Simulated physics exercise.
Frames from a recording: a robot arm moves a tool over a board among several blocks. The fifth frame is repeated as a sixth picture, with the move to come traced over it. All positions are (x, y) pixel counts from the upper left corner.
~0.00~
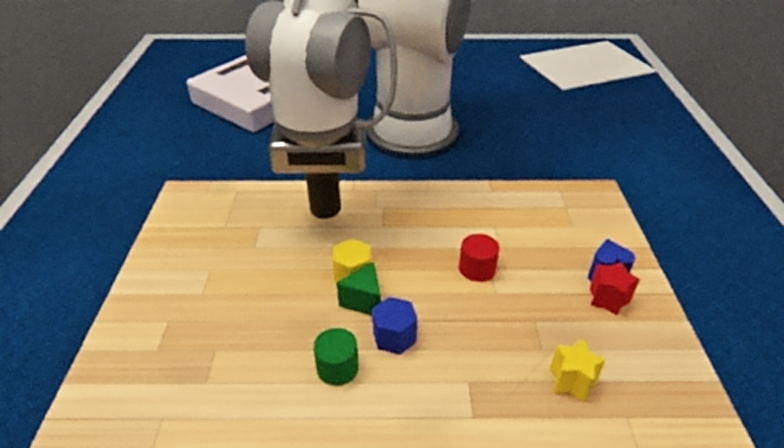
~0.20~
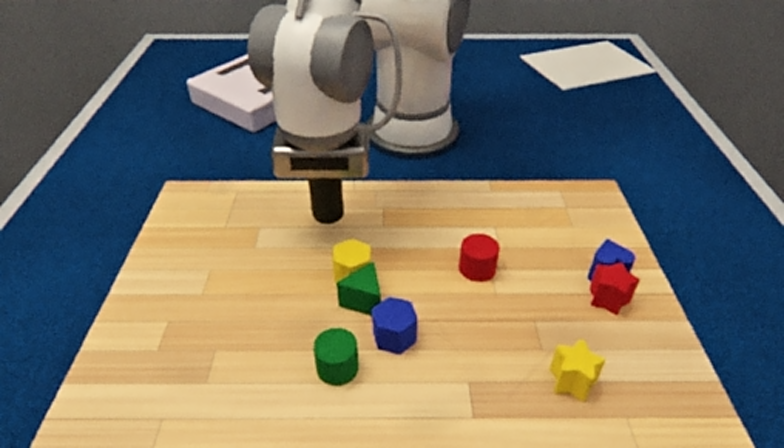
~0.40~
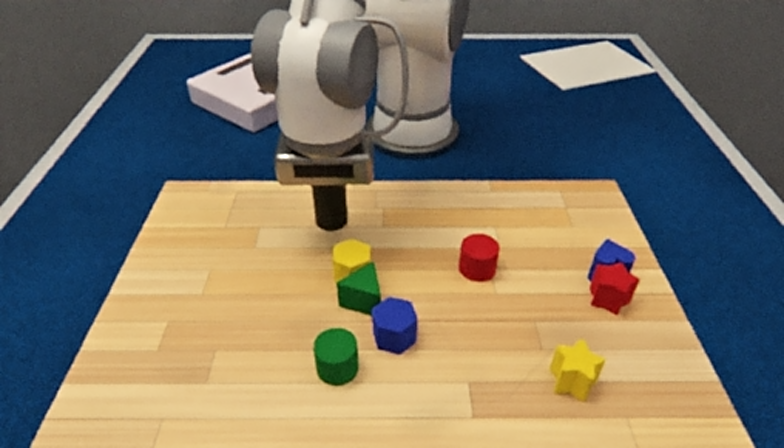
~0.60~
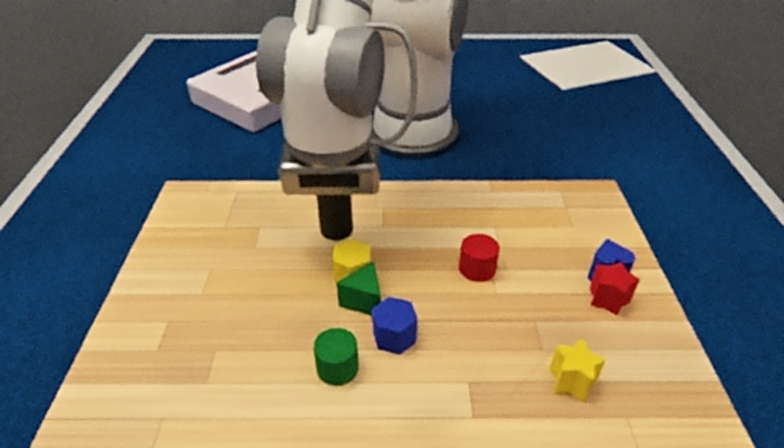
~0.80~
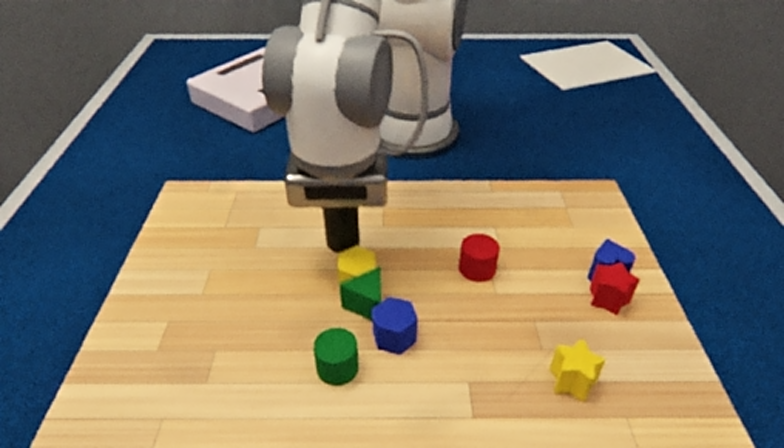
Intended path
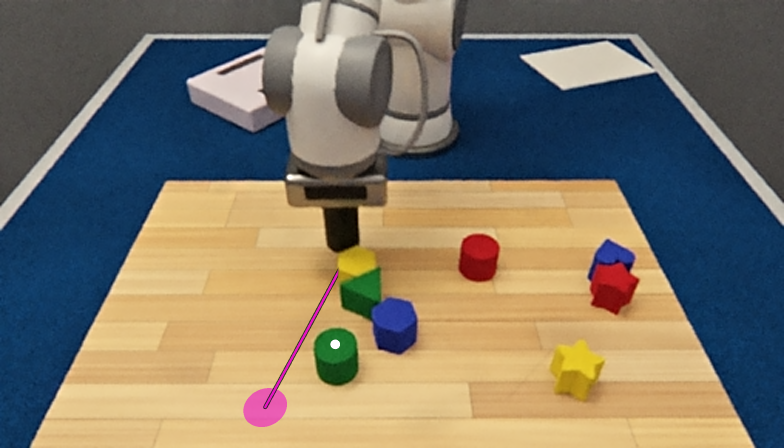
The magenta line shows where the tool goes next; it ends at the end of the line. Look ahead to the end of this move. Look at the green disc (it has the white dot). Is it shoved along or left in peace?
By the last moment of the path, the green disc has stayed put.
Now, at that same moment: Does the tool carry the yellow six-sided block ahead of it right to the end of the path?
No.
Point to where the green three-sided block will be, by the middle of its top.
Top centre: (378, 319).
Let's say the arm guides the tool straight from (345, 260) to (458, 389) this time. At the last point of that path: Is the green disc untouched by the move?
The answer is no.
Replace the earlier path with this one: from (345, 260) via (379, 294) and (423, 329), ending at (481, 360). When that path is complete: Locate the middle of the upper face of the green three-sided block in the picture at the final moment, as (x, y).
Most likely (370, 351).
Path on the board, straight from (345, 260) to (265, 407); the dot is on the green disc.
On the path given first. One third of the way, tool at (320, 285); yellow six-sided block at (348, 297), turned 30° anticlockwise; green three-sided block at (374, 316), turned 30° anticlockwise; blue six-sided block at (419, 334), turned 25° anticlockwise.
Two thirds of the way, tool at (293, 333); yellow six-sided block at (347, 303), turned 40° anticlockwise; green three-sided block at (378, 319), turned 35° anticlockwise; blue six-sided block at (425, 336), turned 25° anticlockwise.
At the end, tool at (261, 390); green disc in place; yellow six-sided block at (347, 303), turned 40° anticlockwise; green three-sided block at (378, 319), turned 35° anticlockwise; blue six-sided block at (425, 336), turned 25° anticlockwise.
